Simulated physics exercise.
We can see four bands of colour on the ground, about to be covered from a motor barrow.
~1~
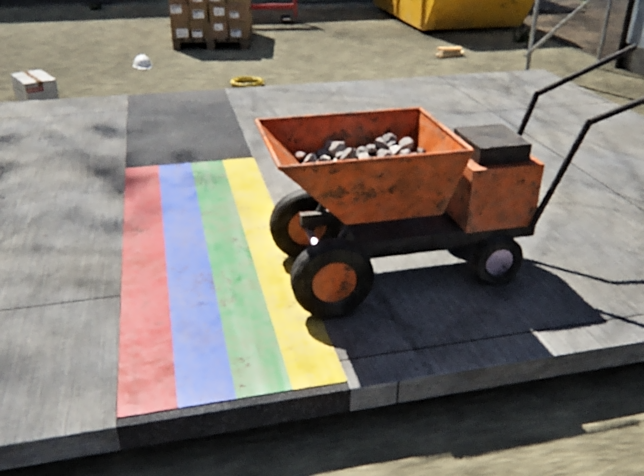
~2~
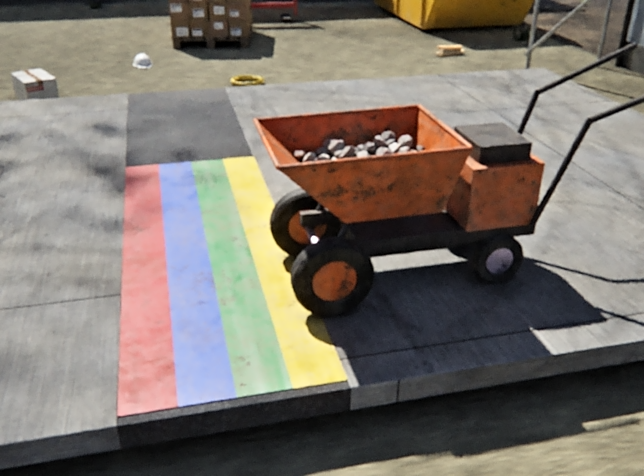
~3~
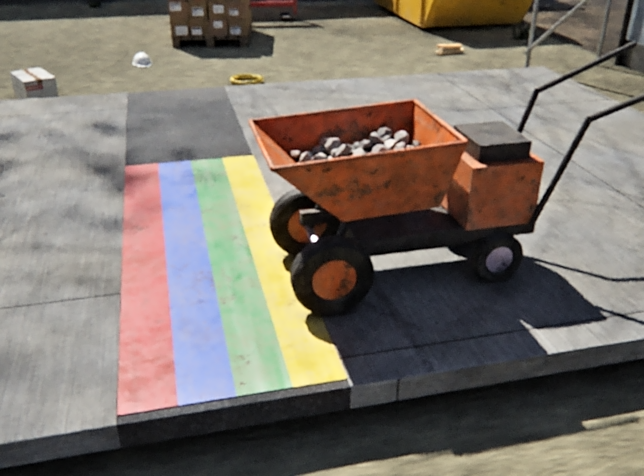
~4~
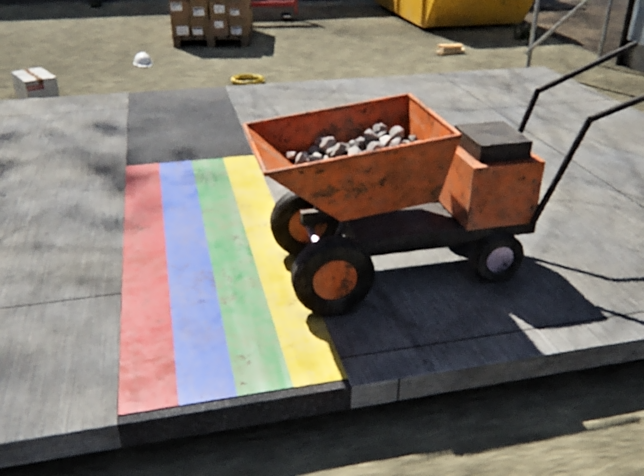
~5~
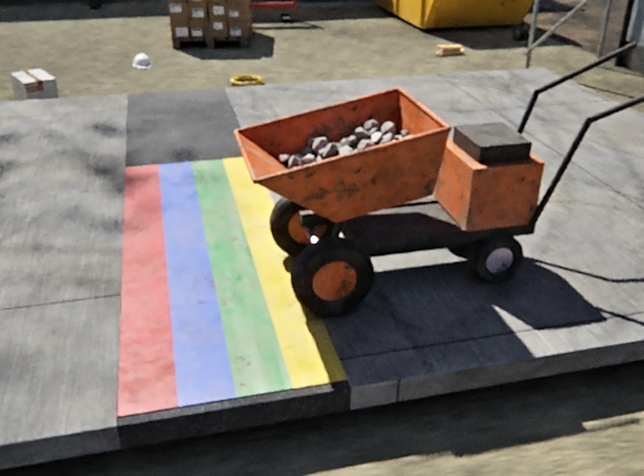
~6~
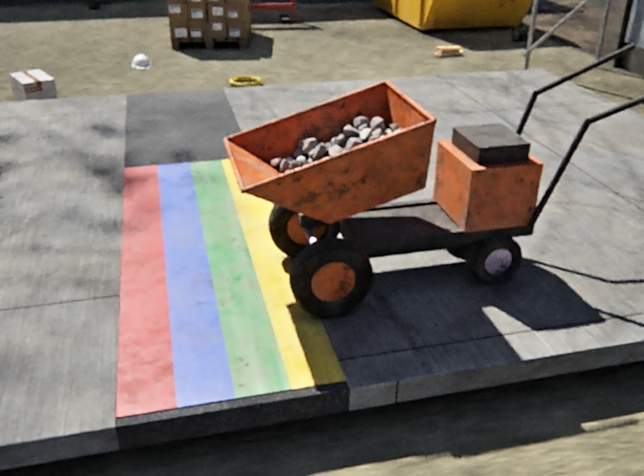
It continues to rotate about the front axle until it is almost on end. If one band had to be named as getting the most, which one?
I would name red.
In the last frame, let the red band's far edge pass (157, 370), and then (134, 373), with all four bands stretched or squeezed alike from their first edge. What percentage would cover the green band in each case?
In order, 0 % and 0 %.
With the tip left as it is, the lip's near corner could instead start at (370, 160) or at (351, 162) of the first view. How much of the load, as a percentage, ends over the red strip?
First spot: Roughly 10 percent; second spot: Roughly 20 percent.
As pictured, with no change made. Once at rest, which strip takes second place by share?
The strip in blue comes second.
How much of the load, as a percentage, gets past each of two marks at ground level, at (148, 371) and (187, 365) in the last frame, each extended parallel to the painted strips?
Near 40 % and 80 %.
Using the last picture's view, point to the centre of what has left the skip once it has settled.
The centre comes to rest close to (145, 299).
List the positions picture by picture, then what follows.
In the first frame, lip of the skip (280, 168), level; top of the load (381, 156), broken stones; yellow strip (305, 344); green strip (254, 351); blue strip (201, 359); red strip (146, 367).
In the second frame, lip of the skip (278, 168), level; top of the load (380, 154).
In the third frame, lip of the skip (273, 170), tipped barely; top of the load (384, 162).
In the fourth frame, lip of the skip (266, 174), tipped a little; top of the load (394, 150).
In the fifth frame, lip of the skip (255, 182), tipped a little; top of the load (385, 146).
In the sixth frame, lip of the skip (243, 191), tipped clearly; top of the load (375, 143); yellow strip (304, 343); green strip (253, 351); blue strip (200, 359); red strip (146, 367).
Just after the last frame, skip tipped steeply; every one in the skip.
A moment on, skip tipped right over; the larger part in the skip; about a tenth over the blue strip; about a tenth over the red strip; just a few off the paint.
Further on, skip tipped right over; about a tenth in the skip; roughly a quarter over the blue strip; roughly half over the red strip; roughly a quarter off the paint.
When it is over, skip tipped right over; about a tenth in the skip; not one over the yellow strip; just a few over the green strip; roughly a quarter over the blue strip; roughly half over the red strip; roughly a quarter off the paint.
